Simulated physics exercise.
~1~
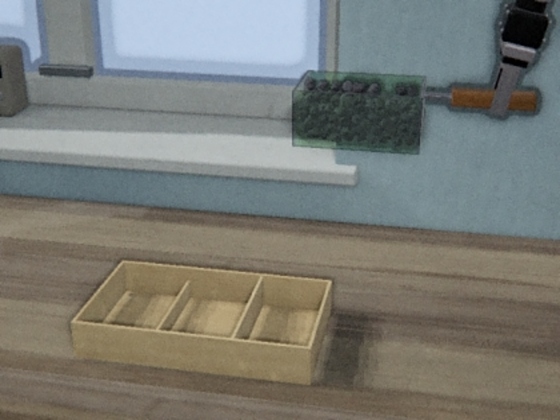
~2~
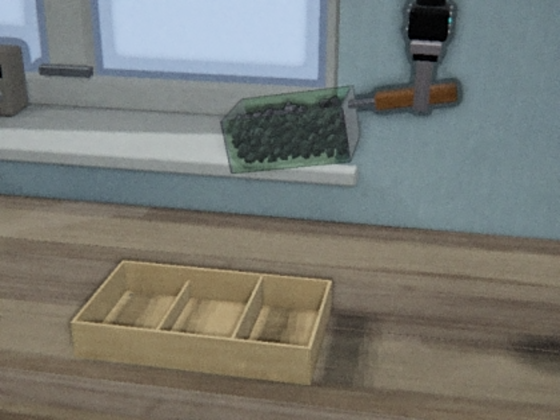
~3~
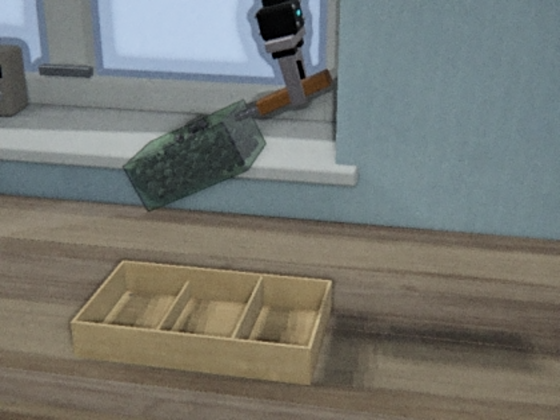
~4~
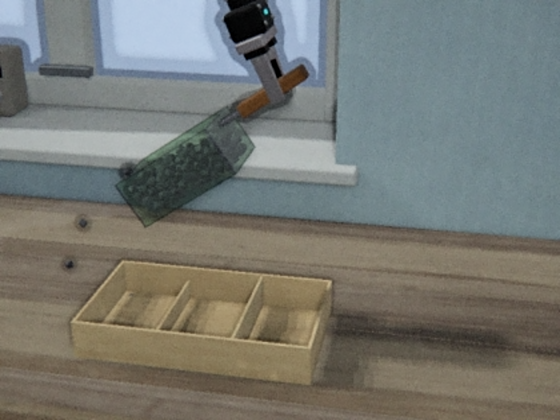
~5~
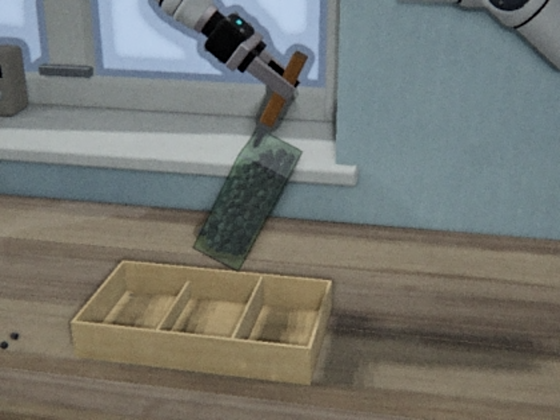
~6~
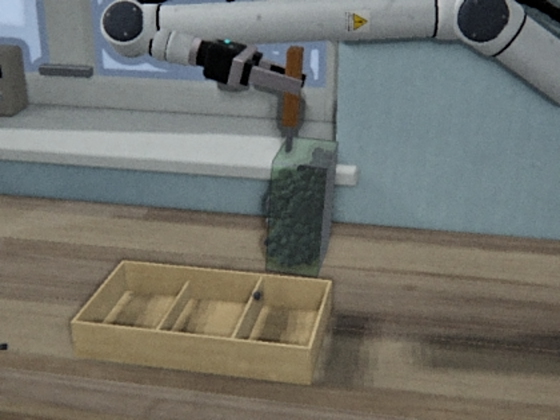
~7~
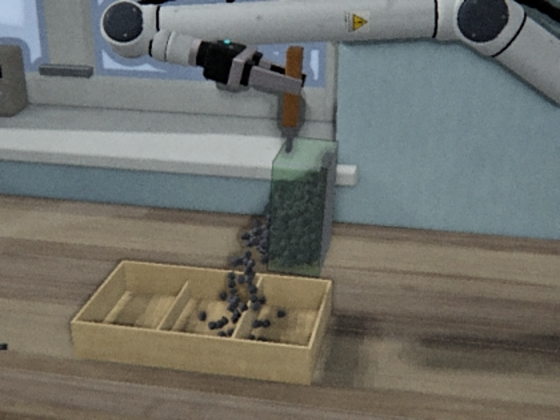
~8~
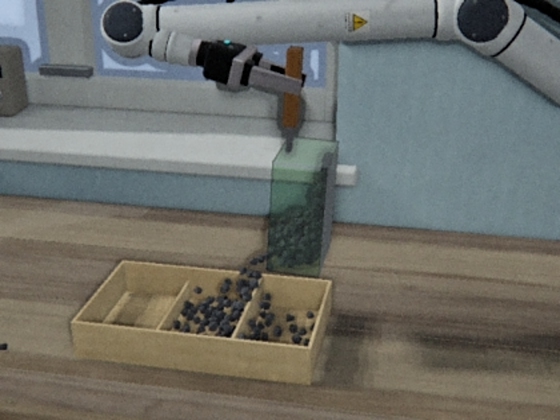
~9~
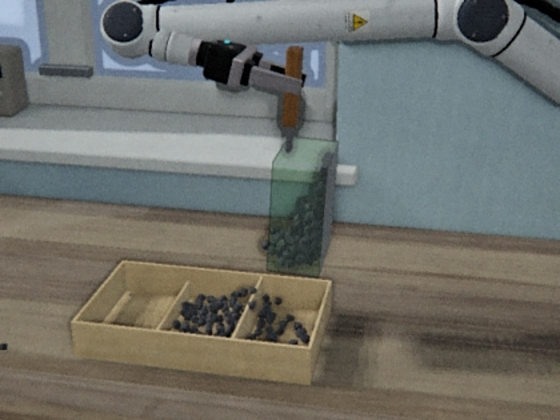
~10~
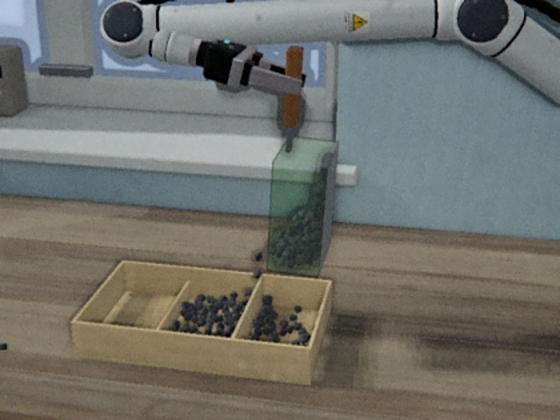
To begin with, a robot arm grips the orange-brown handle of a greenish, see-through box full of small dark pebbles, held beside a window above a three-part wooden crate. The arm carries the box left, tipping it steadily, and a few stray pebbles drop onto the table. It then swings back slightly right as it tilts until the box hangs almost upright over the crate. Pebbles spill down into the middle and right-hand parts. The flow thins to almost nothing, leaving both parts holding pebbles, the left one empty, and many still in the box.
